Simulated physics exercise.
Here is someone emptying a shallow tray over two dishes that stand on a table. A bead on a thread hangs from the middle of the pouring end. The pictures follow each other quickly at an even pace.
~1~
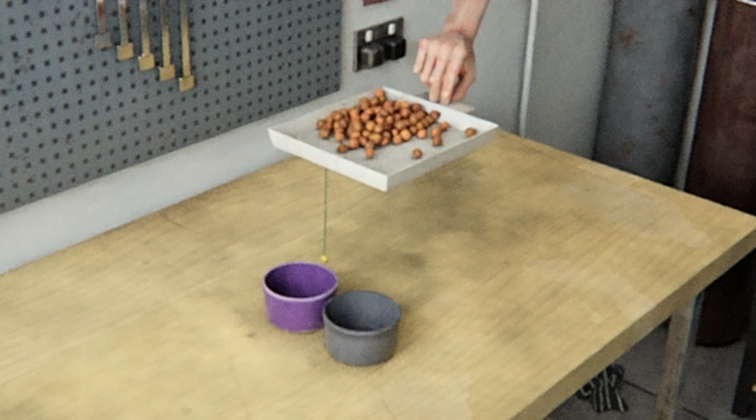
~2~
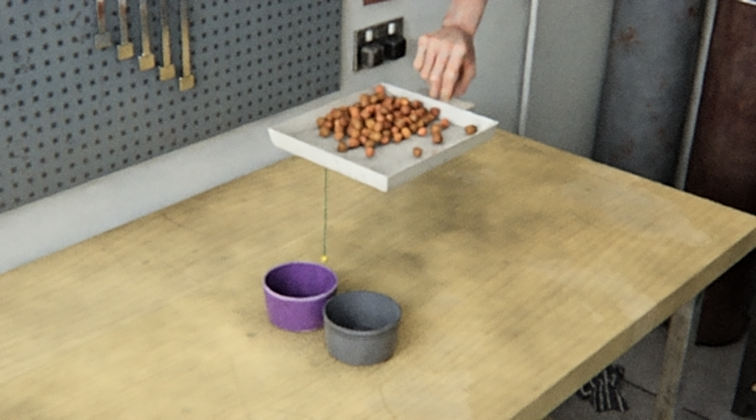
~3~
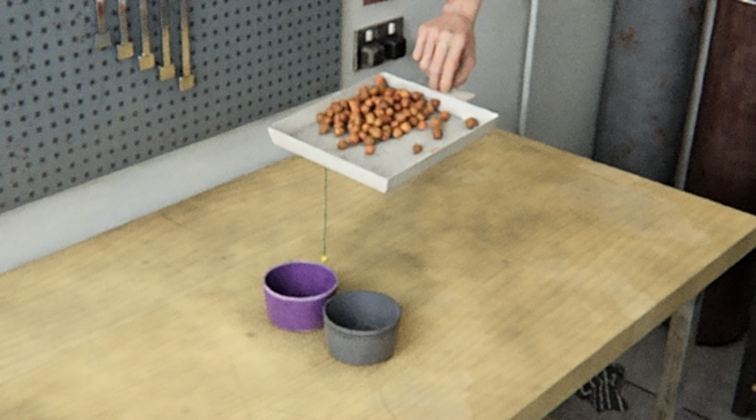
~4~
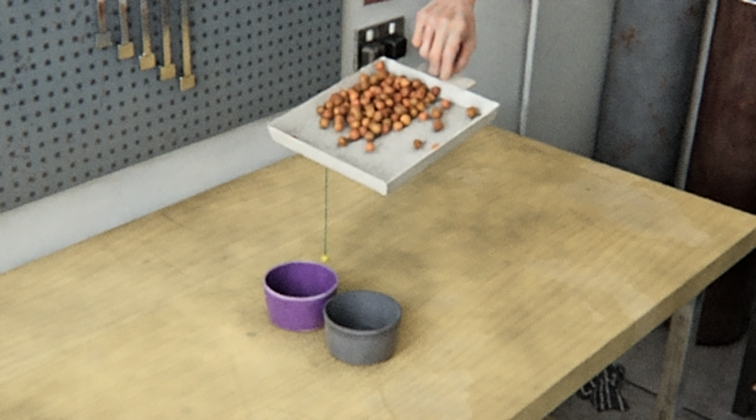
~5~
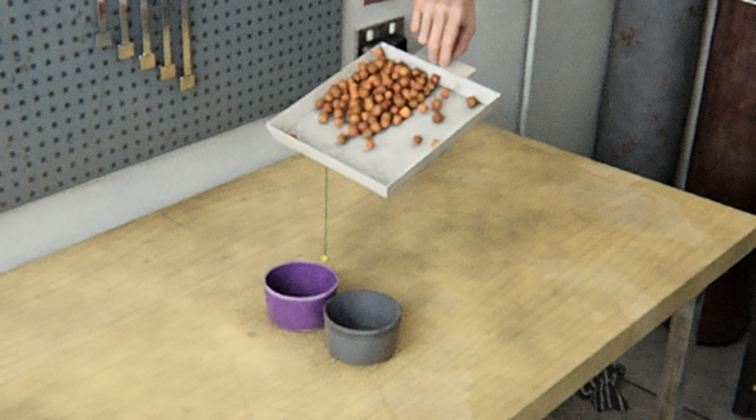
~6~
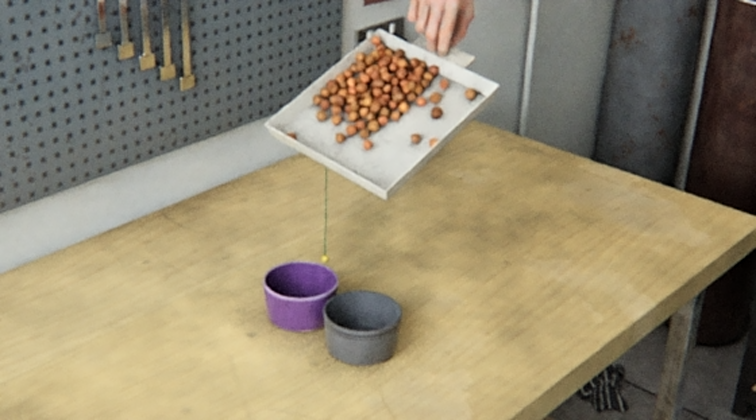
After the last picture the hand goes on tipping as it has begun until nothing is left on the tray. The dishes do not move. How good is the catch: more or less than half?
The two hold the larger part of the load.
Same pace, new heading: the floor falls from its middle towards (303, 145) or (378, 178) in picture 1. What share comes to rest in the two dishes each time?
In turn 0 and 50 in a hundred.
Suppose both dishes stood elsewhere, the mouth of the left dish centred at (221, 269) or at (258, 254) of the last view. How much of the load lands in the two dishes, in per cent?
About 10 and 20 per cent.
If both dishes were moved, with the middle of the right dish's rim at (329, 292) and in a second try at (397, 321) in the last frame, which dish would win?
First right, then the left dish.
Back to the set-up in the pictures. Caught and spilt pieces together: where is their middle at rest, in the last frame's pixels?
Close to (355, 338).
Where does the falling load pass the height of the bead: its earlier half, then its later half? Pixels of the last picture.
At about (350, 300), then at (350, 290).
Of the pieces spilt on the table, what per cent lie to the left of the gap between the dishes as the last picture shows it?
It comes to 60 per cent or so.
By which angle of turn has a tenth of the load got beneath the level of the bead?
Near 75 degrees.
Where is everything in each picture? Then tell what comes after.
Corners of the pouring end (274, 129) and (387, 174), level; middle of the load (387, 124), hazelnuts; left dish (274, 308); right dish (336, 341); bead on its thread (325, 259), in the first picture.
Corners of the pouring end (274, 128) and (387, 174), level; middle of the load (387, 122), in the second picture.
Corners of the pouring end (274, 127) and (386, 176), tipped barely, lowest at the right corner; middle of the load (381, 109), in the third picture.
Corners of the pouring end (273, 125) and (386, 180), tipped a little, lowest at the right corner; middle of the load (381, 100), in the fourth picture.
Corners of the pouring end (272, 124) and (386, 183), tipped clearly, lowest at the right corner; middle of the load (380, 91), in the fifth picture.
Corners of the pouring end (271, 123) and (385, 187), tipped clearly, lowest at the right corner; middle of the load (377, 85); left dish (274, 308); right dish (336, 341), in the sixth picture.
Just after the last frame, tray tipped steeply; the larger part on the tray; just a few in the right dish; just a few outside both; roughly a quarter in the air.
A moment on, tray tipped past a quarter turn; roughly a quarter on the tray; roughly a quarter in the right dish; just a few in the left dish; about a tenth outside both; roughly a quarter in the air.
Further on, tray tipped past a quarter turn; roughly half in the right dish; about a tenth in the left dish; roughly a third outside both.
When it is over, tray tipped past a quarter turn; roughly half in the right dish; about a tenth in the left dish; roughly a third outside both.
